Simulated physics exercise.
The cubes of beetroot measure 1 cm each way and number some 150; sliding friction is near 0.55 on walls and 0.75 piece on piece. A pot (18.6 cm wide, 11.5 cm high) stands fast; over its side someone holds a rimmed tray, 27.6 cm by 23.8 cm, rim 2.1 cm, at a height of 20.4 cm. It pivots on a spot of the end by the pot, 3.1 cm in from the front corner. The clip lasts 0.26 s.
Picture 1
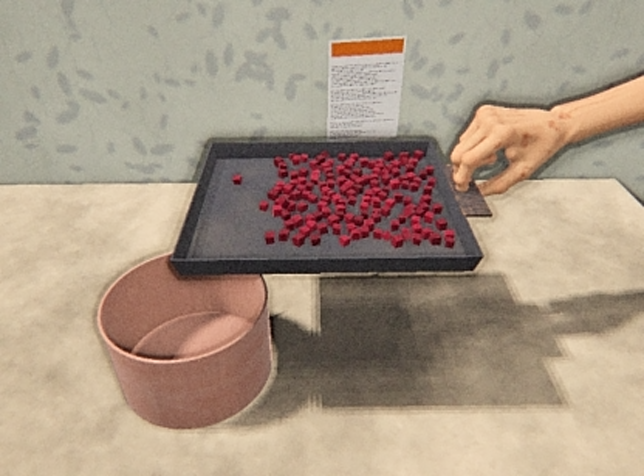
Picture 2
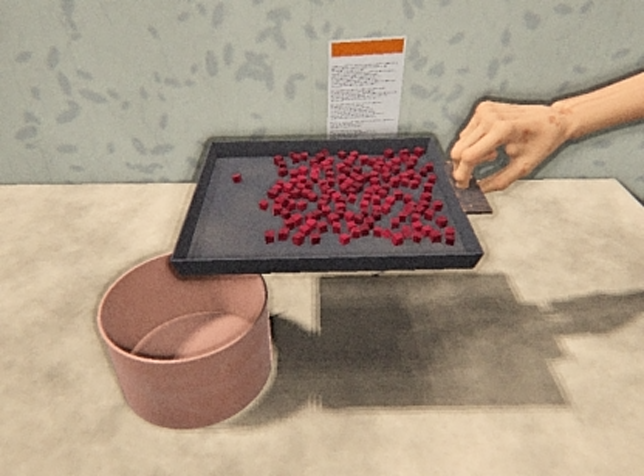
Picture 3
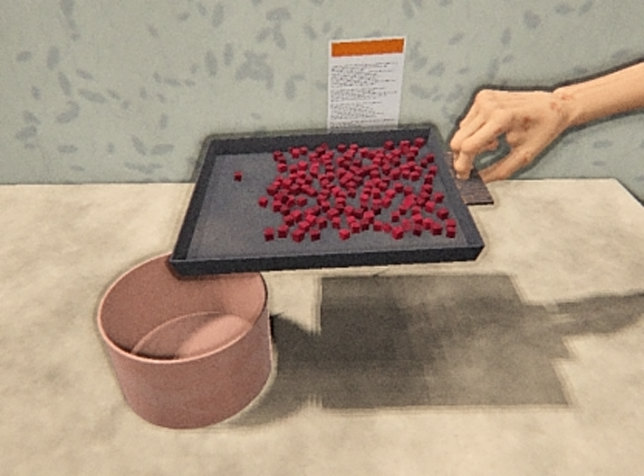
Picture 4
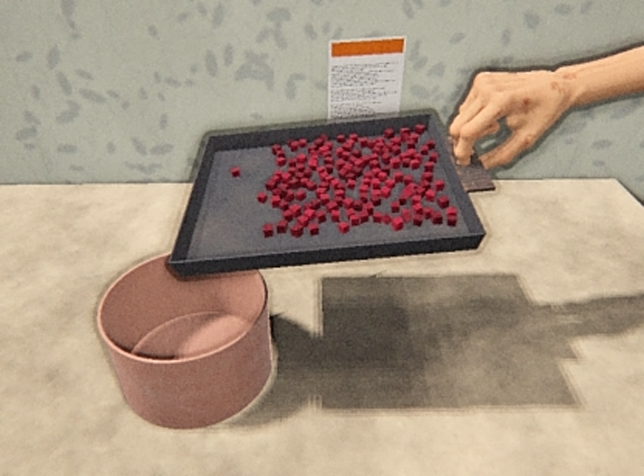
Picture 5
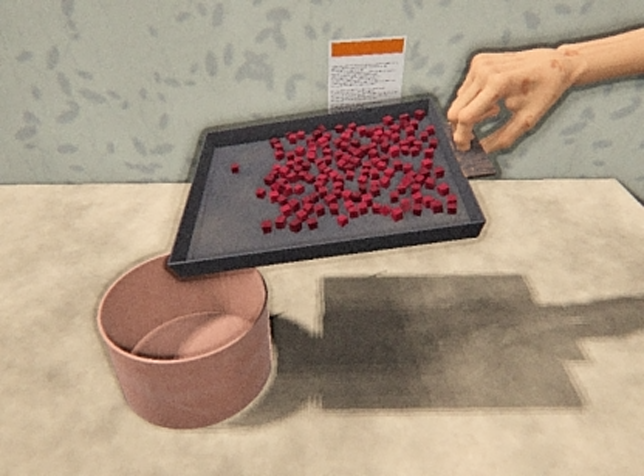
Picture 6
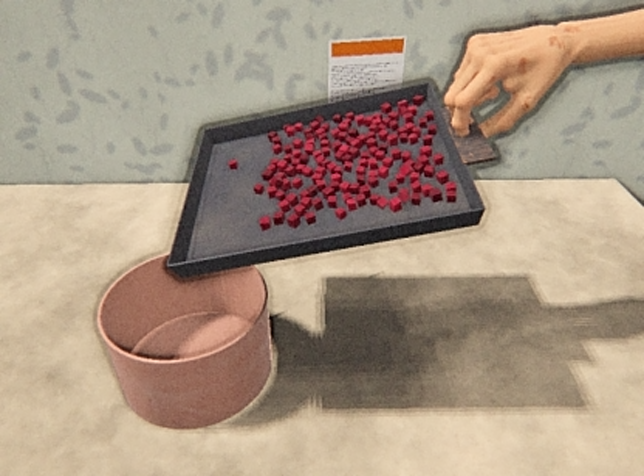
A hand reaches in from the right over a pale countertop, seen from the front and slightly above by a still camera, against a grey-green leaf-patterned wall. It grips the end of a dark rimmed tray scattered with small deep-red cubes, above a round pink pot at left, with an orange-topped notice behind. The hand slowly raises the tray's right end, tilting it leftward, while the cubes keep their places on it.
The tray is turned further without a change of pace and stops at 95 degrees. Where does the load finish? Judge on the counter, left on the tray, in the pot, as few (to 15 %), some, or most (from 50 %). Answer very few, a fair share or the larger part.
On the counter: A fair share; left on the tray: Very few; in the pot: The larger part.
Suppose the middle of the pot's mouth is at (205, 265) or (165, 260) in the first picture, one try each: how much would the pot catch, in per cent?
Some 5 and 20 per cent.
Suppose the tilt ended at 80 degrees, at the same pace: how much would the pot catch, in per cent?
Then about 30 per cent.
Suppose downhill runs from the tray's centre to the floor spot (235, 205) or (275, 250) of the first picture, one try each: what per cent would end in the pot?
Some 35 and 25 per cent.
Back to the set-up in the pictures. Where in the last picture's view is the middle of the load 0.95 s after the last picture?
Near (152, 291).
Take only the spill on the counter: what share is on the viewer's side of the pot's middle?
Some 90 per cent.
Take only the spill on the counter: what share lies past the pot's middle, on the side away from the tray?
About 90 per cent.
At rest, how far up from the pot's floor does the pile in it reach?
Roughly 2.5 cm.
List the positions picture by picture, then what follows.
Tray tilt 0 degrees, front corners at (177, 257) and (477, 253); middle of the pieces at (351, 195); pot at (185, 298), in the first frame.
Tray tilt 1 degrees, front corners at (177, 257) and (477, 250); middle of the pieces at (352, 193), in the second frame.
Tray tilt 3 degrees, front corners at (176, 258) and (478, 242), lowest corner left front; middle of the pieces at (351, 187), in the third frame.
Tray tilt 6 degrees, front corners at (175, 259) and (479, 231), lowest corner left front; middle of the pieces at (351, 178), in the fourth frame.
Tray tilt 10 degrees, front corners at (174, 260) and (479, 218), lowest corner left front; middle of the pieces at (349, 169), in the fifth frame.
Tray tilt 13 degrees, front corners at (173, 261) and (478, 206), lowest corner left front; middle of the pieces at (347, 160); pot at (185, 298), in the sixth frame.
Then, 0.57 s after the last picture, tilt 52 degrees; the tray holds 100 %, the pot 0 %.
Then, 0.95 s after the last picture, tilt 78 degrees; the tray holds 50 %, the pot 15 %.
Then, 1.41 s after the last picture, tilt 95 degrees; the tray holds 20 %, the pot 40 %.
In the end, counter 40 %, tray 0 %, pot 60 %.
